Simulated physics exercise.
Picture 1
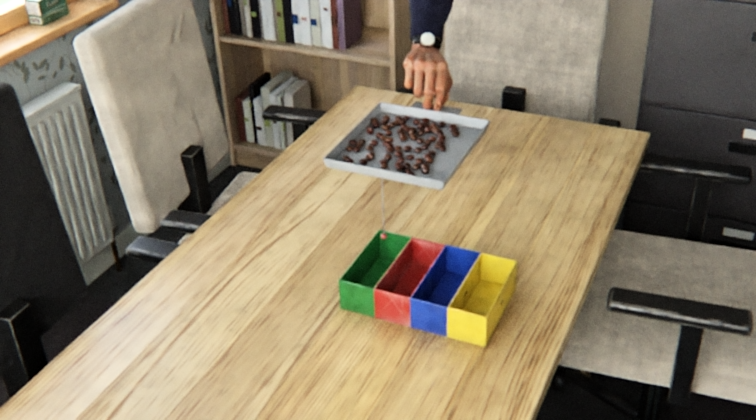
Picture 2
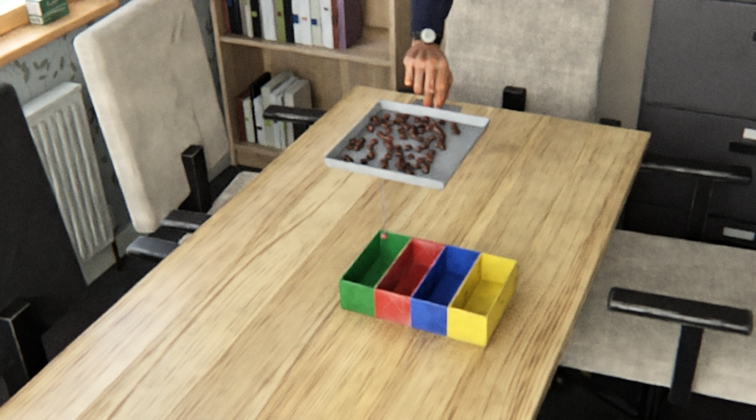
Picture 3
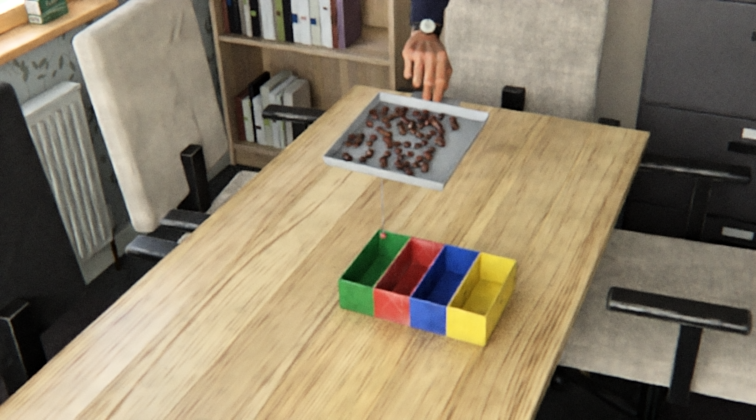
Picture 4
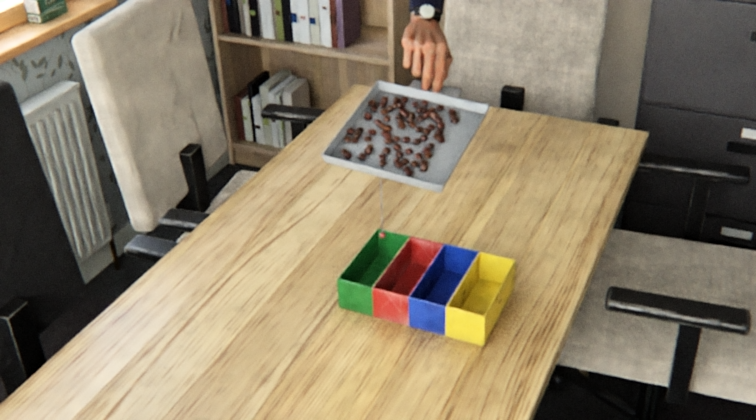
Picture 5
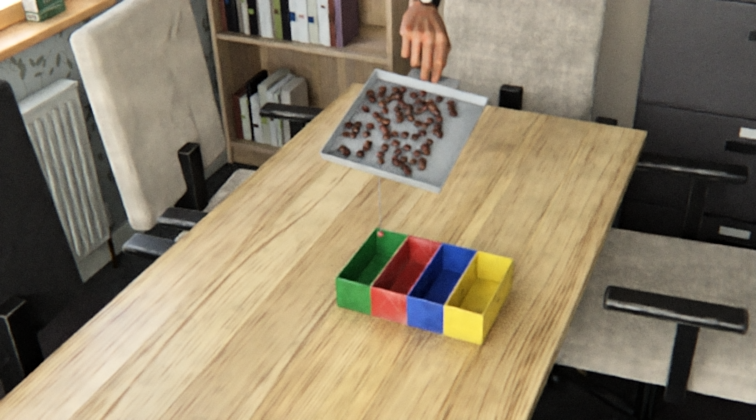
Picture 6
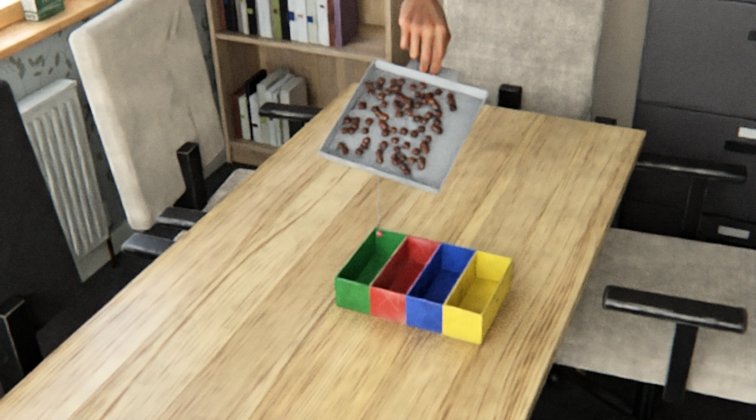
A shallow grey tray of small dark brown pieces lies nearly level at the far end of a wooden table, a hand at its back edge. The hand raises that edge, slightly at first, then clearly, slanting the tray toward the green, red, blue and yellow compartments, its near right corner lowest.
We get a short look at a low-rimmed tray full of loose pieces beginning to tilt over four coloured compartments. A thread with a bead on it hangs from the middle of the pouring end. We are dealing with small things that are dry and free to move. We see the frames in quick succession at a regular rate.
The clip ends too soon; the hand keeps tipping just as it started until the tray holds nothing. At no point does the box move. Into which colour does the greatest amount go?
The greatest amount goes into red.
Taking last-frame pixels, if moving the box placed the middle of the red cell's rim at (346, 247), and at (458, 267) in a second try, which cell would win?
The first time it is that yellow cell, and the second time it is green.
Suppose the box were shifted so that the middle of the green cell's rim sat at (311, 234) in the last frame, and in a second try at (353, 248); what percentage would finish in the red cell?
0 %, 20 %.
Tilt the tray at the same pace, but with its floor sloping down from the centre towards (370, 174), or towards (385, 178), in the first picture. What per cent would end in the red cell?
Somewhere close to 0 % the first time, 30 % the second.
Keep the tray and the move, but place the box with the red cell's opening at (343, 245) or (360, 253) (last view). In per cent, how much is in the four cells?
Some 80 percent, followed by some 100 percent.
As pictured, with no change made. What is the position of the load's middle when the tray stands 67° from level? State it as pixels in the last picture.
Somewhere around pixel (411, 177) in the last picture.
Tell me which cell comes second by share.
Second place goes to the blue cell.
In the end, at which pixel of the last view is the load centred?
The centre comes to rest close to (414, 286).
Soon, tray tipped steeply; nearly all on the tray; a small part falling or outside the box.
A while on, tray tipped past a quarter turn; a small part on the tray; about a third in the red cell; about a quarter in the blue cell; a small part in the green cell; about a quarter falling or outside the box.
Towards the end, tray tipped past a quarter turn; about half in the red cell; about a quarter in the blue cell; a small part in the green cell; a stray few falling or outside the box.
Finally, tray tipped past a quarter turn; about half in the red cell; about a quarter in the blue cell; a small part in the green cell; none in the yellow cell; a stray few outside the box.
